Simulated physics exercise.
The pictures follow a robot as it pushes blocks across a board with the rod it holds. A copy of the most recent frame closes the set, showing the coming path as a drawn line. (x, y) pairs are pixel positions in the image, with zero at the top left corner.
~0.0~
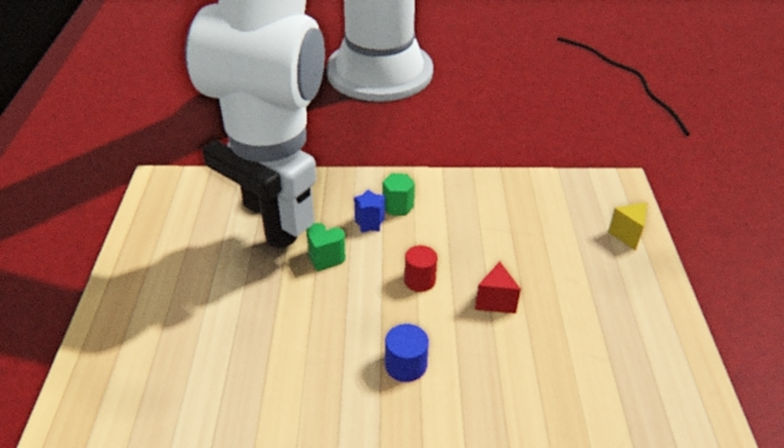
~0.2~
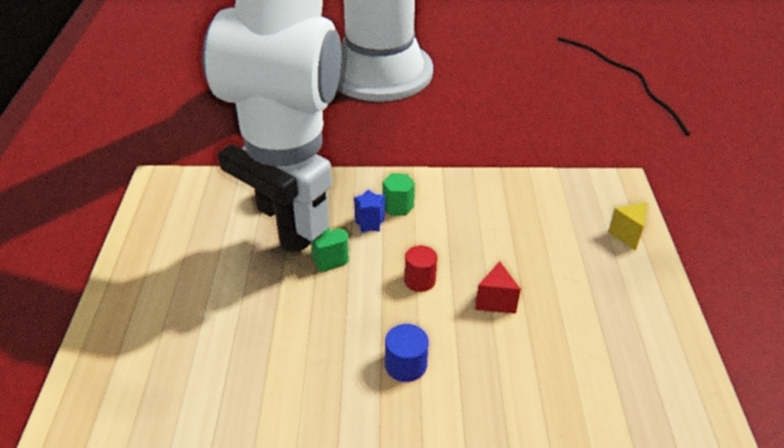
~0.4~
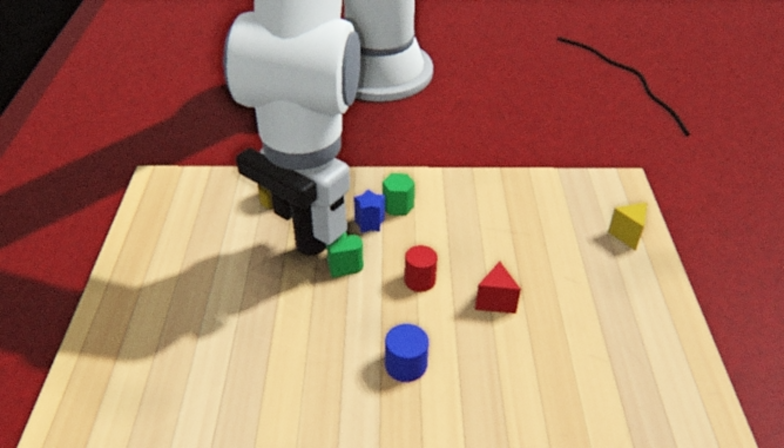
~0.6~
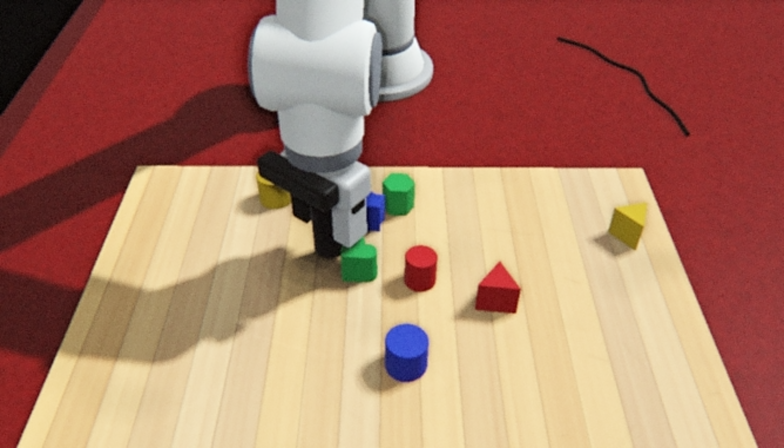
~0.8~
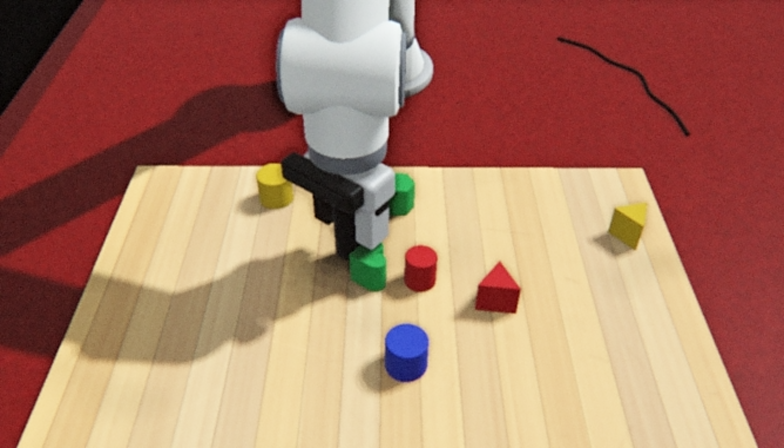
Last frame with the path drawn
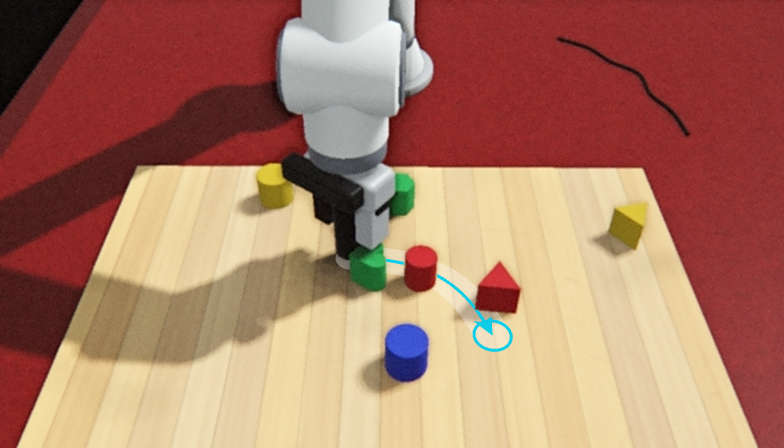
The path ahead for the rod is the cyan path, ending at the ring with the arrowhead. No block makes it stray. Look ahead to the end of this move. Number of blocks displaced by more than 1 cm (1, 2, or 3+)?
Answer: Three or more.
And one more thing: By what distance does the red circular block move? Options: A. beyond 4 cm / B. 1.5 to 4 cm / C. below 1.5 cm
The one that fits is A, beyond 4 cm.
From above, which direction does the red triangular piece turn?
Viewed from overhead, the red triangular piece winds up turned anticlockwise.
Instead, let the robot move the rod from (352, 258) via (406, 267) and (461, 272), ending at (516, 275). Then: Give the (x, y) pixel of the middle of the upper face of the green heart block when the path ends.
Near (386, 263).
The line goes from (352, 258) via (410, 265) and (460, 292), ending at (493, 335).
On the path given first. One third of the way, rod (412, 257); green heart block (385, 260), turned 60° clockwise; red circular block (432, 261).
Two thirds of the way, rod (462, 284); green heart block (385, 260), turned 60° clockwise; red circular block (464, 294).
At the end, rod (494, 327); blue star-shaped block unmoved; green heart block (385, 260), turned 60° clockwise; red circular block (471, 330); red triangular piece (516, 287), turned 60° anticlockwise.
